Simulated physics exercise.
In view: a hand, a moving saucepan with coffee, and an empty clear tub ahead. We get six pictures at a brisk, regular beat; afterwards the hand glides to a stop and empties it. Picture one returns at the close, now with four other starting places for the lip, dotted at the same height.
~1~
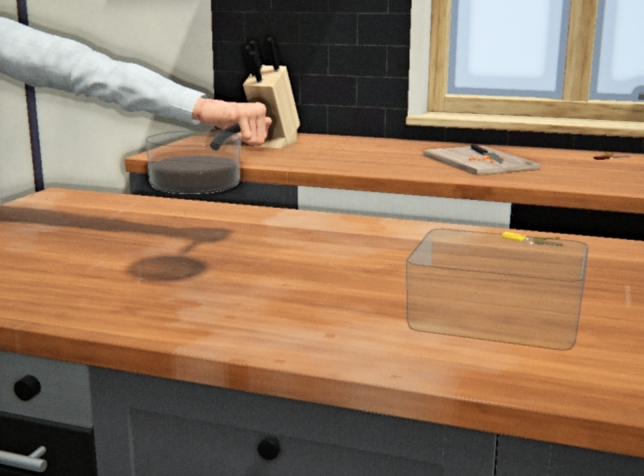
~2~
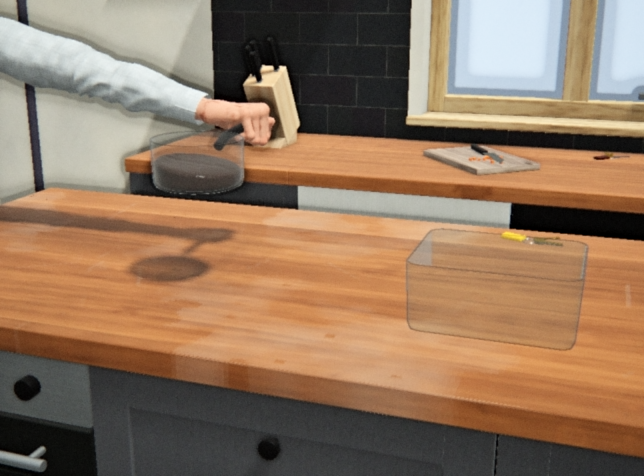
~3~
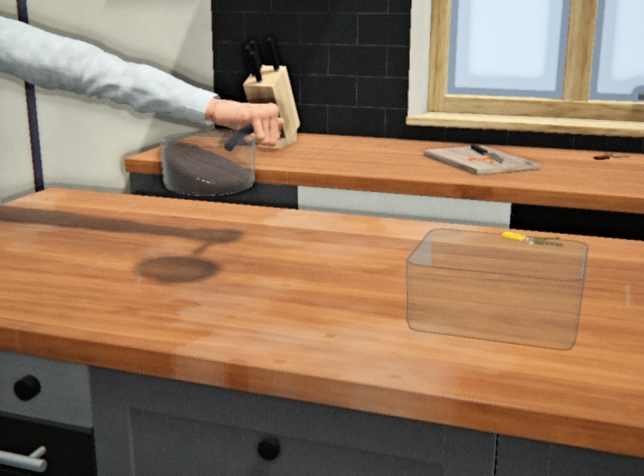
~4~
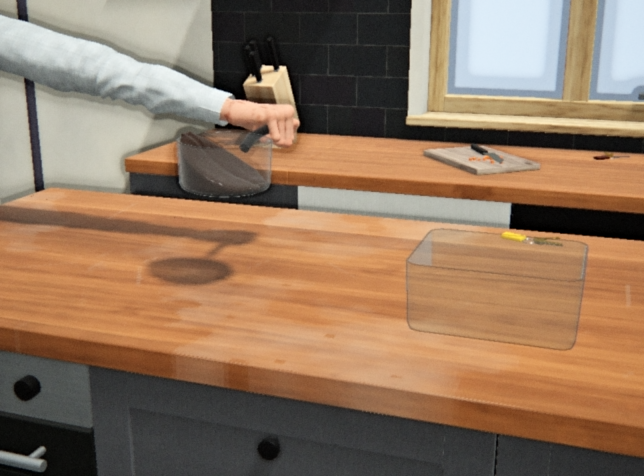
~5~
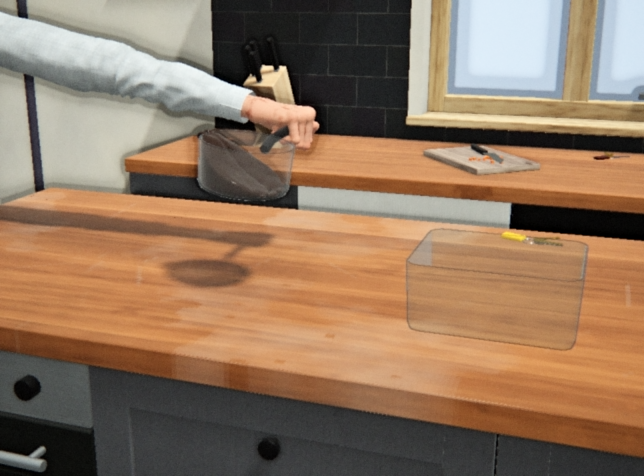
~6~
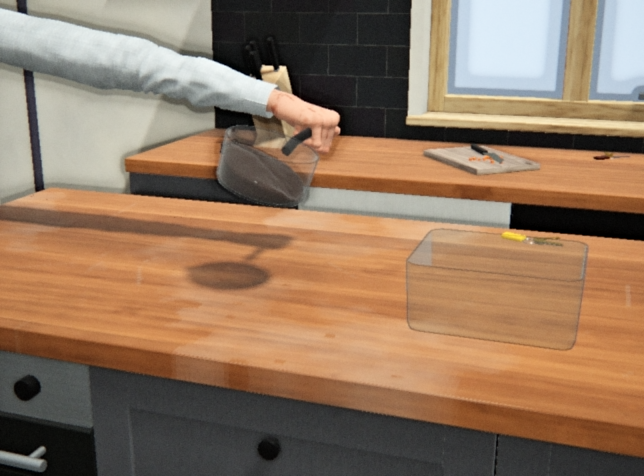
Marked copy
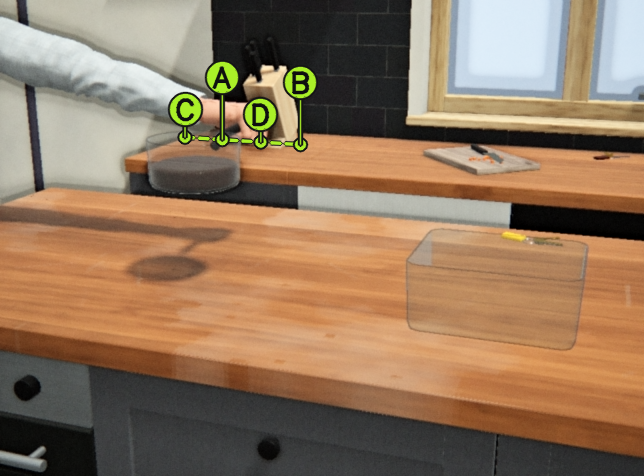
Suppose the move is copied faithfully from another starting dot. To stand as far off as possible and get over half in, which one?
D will do.
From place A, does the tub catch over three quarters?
No, less.
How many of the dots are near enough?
Two of them.
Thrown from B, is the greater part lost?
No, not at all.
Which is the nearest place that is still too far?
Here it is place A.
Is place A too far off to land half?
Yes, that goes wrong.
On the marked copy, A at (222, 139); B at (300, 144); C at (185, 137); D at (260, 142).
For place A, about 34 % lands in the tub, 62 % falls short and 4 % goes beside or beyond.
For place B, about 78 % lands in the tub, 14 % falls short and 8 % goes beside or beyond.
For place C, about 12 % lands in the tub, 85 % falls short and 3 % goes beside or beyond.
For place D, about 63 % lands in the tub, 32 % falls short and 4 % goes beside or beyond.
